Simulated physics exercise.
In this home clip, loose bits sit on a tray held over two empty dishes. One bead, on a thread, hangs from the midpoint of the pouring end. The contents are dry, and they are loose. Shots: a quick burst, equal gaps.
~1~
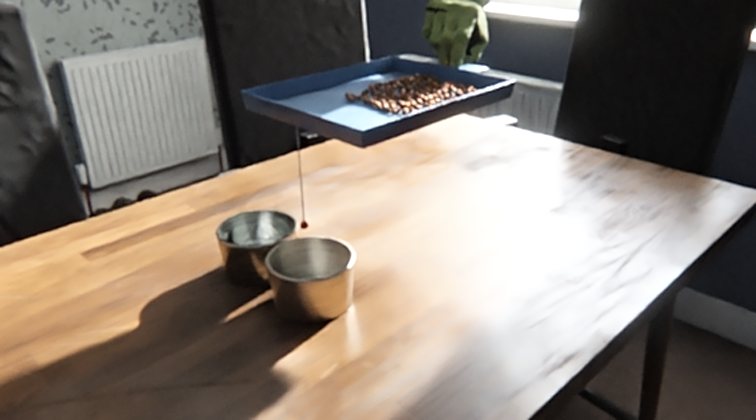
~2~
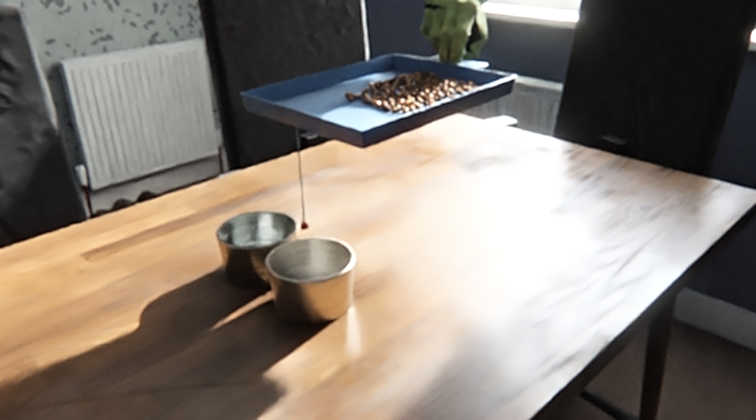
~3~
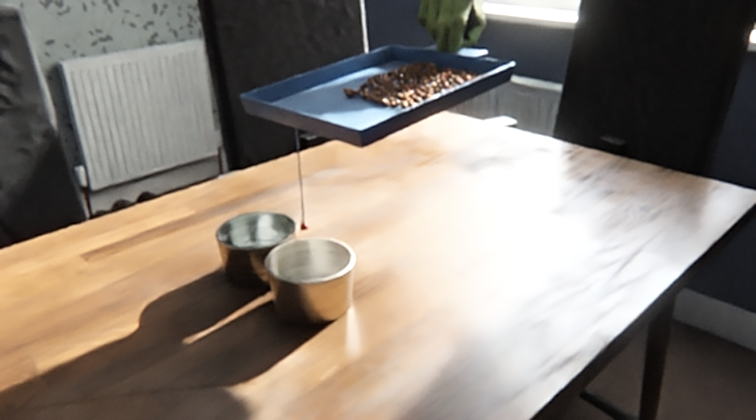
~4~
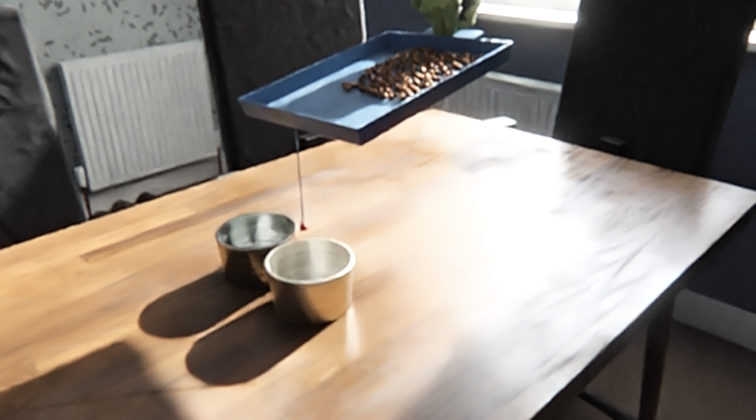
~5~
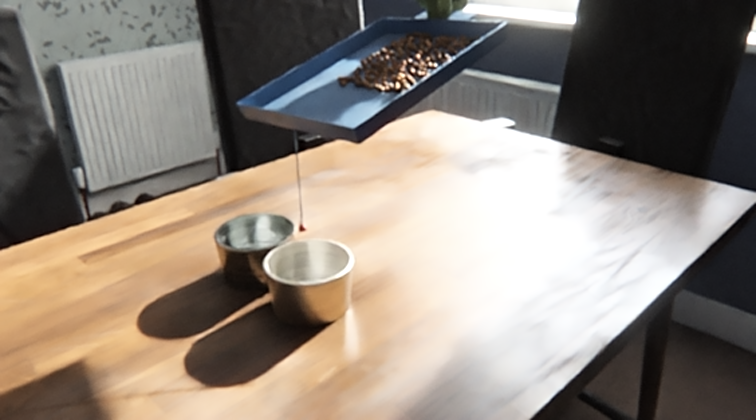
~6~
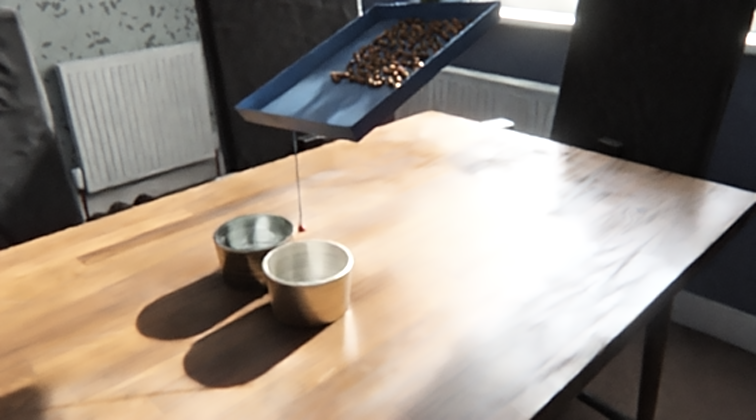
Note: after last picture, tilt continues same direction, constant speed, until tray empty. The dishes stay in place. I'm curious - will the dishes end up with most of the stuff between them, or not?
The dishes will catch most of the load.
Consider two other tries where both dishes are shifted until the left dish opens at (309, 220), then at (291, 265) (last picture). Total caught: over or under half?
A minority, then a minority.
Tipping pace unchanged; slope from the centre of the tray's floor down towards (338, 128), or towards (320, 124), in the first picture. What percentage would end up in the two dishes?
30 % and 50 %, roughly.
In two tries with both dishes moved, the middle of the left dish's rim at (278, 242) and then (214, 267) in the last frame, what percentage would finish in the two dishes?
Around 30 and then 0 per cent.
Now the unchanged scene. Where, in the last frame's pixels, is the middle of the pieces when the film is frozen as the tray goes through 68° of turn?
Mark it at roughly (259, 125) in the final frame.
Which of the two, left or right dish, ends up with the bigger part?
That is left.
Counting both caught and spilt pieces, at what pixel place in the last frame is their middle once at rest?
Once it all stops, the middle lies near (245, 266).
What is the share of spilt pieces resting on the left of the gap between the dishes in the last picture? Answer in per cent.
100 %, roughly.
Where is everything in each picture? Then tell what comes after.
The first frame shows corners of the pouring end at (245, 91) and (362, 128), level; middle of the load at (416, 95), cereal balls; left dish at (226, 258); right dish at (278, 292); bead on its thread at (304, 225).
The second frame shows corners of the pouring end at (245, 93) and (362, 128), level; middle of the load at (416, 93).
The third frame shows corners of the pouring end at (244, 95) and (360, 128), tipped barely, lowest at the left corner; middle of the load at (415, 86).
The fourth frame shows corners of the pouring end at (242, 98) and (357, 126), tipped a little, lowest at the left corner; middle of the load at (413, 74).
The fifth frame shows corners of the pouring end at (240, 102) and (354, 125), tipped clearly, lowest at the left corner; middle of the load at (408, 62).
The sixth frame shows corners of the pouring end at (239, 106) and (350, 124), tipped clearly, lowest at the left corner; middle of the load at (401, 52), about a third on the move; left dish at (223, 262); right dish at (275, 296).
Soon, tray tipped steeply; about two thirds on the tray; a stray few in the right dish; a stray few outside both; about a quarter in the air.
A while on, tray tipped past a quarter turn; about a quarter on the tray; about a third in the left dish; about a quarter outside both; about a quarter in the air.
Towards the end, tray tipped past a quarter turn; a stray few in the right dish; about two thirds in the left dish; about a quarter outside both.
Finally, tray tipped past a quarter turn; a stray few in the right dish; about two thirds in the left dish; about a quarter outside both.
